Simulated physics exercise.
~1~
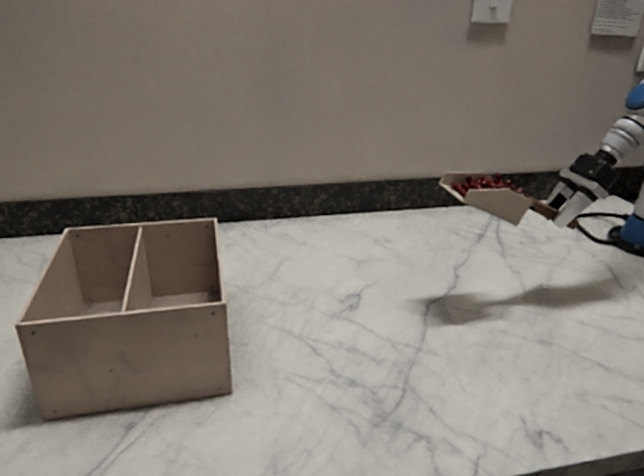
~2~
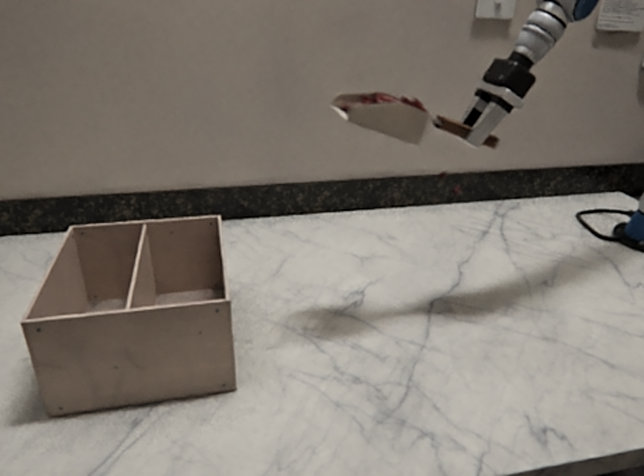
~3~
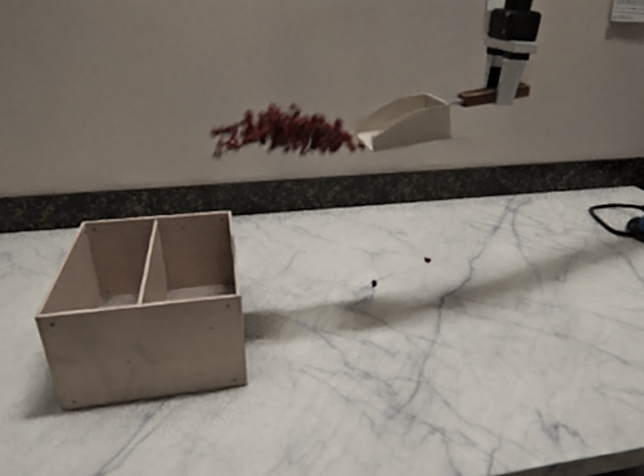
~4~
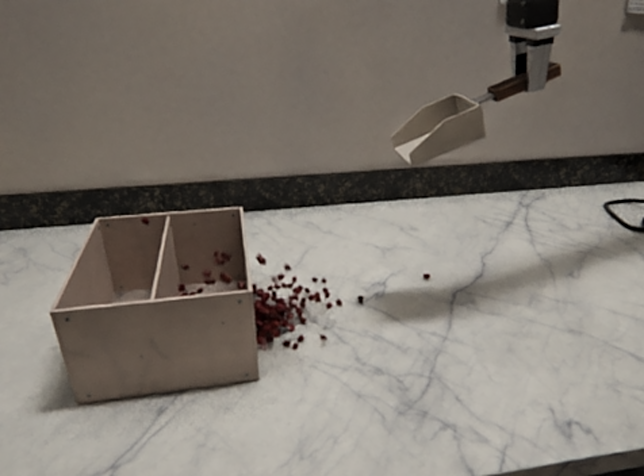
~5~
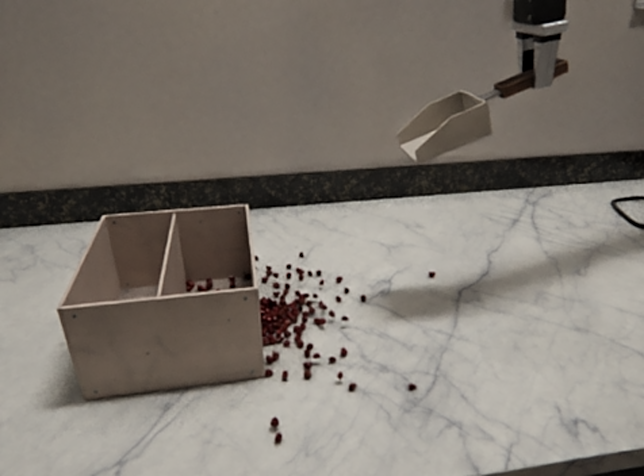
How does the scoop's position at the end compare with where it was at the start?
At the end the scoop is held higher and slightly farther left in view than at the start, when it was low on the right.
